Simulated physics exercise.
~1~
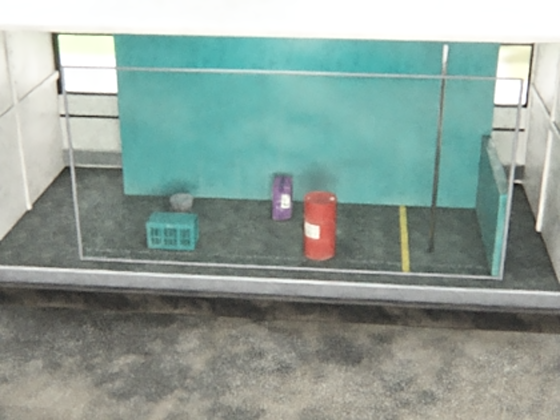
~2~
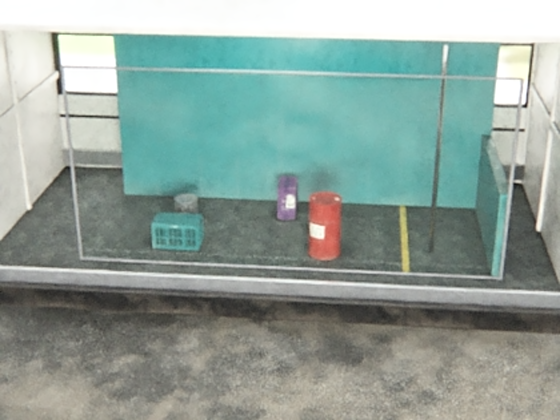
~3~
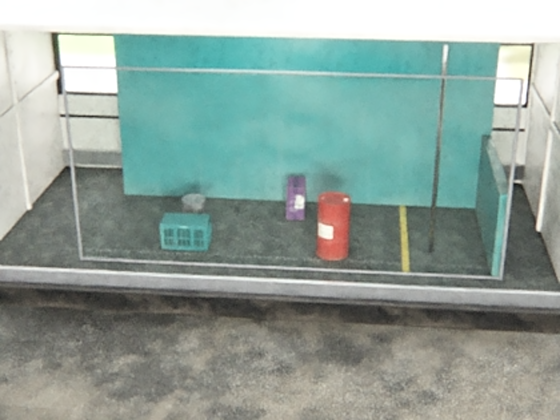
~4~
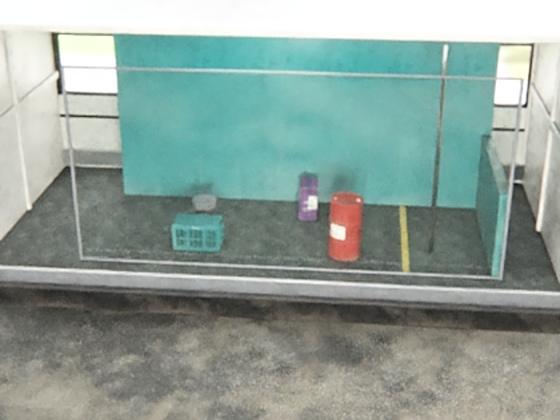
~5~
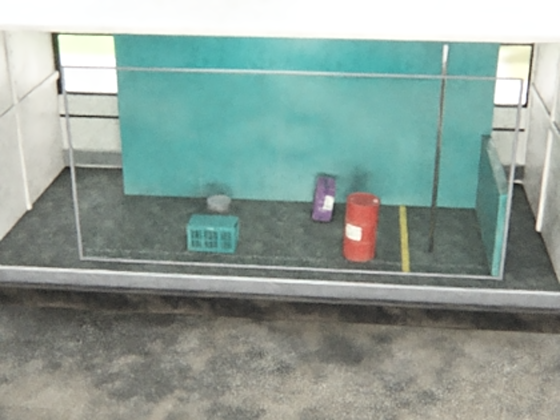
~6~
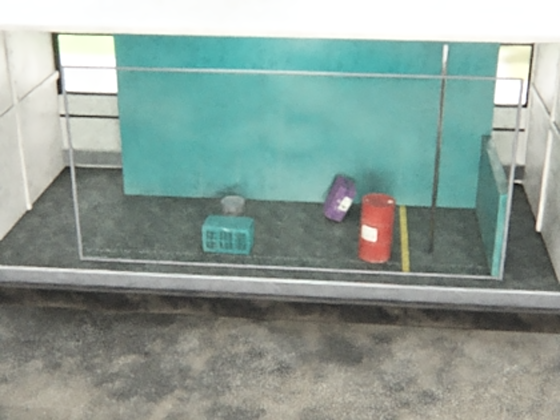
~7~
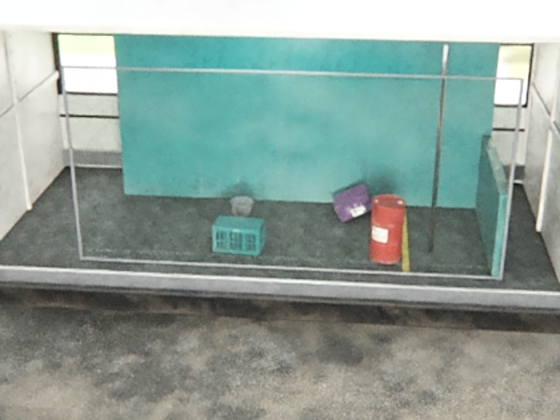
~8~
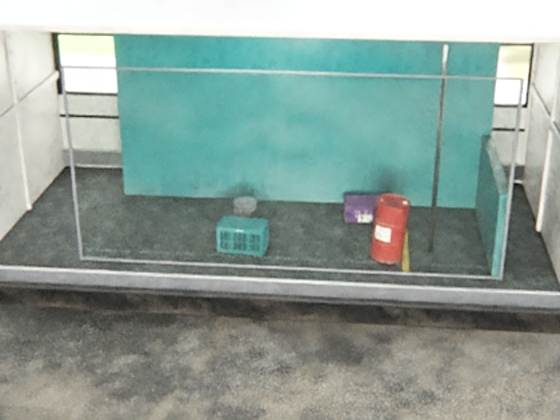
A crate, drum, bucket and purple pack slide right; the pack tips over, all short of the yellow line.
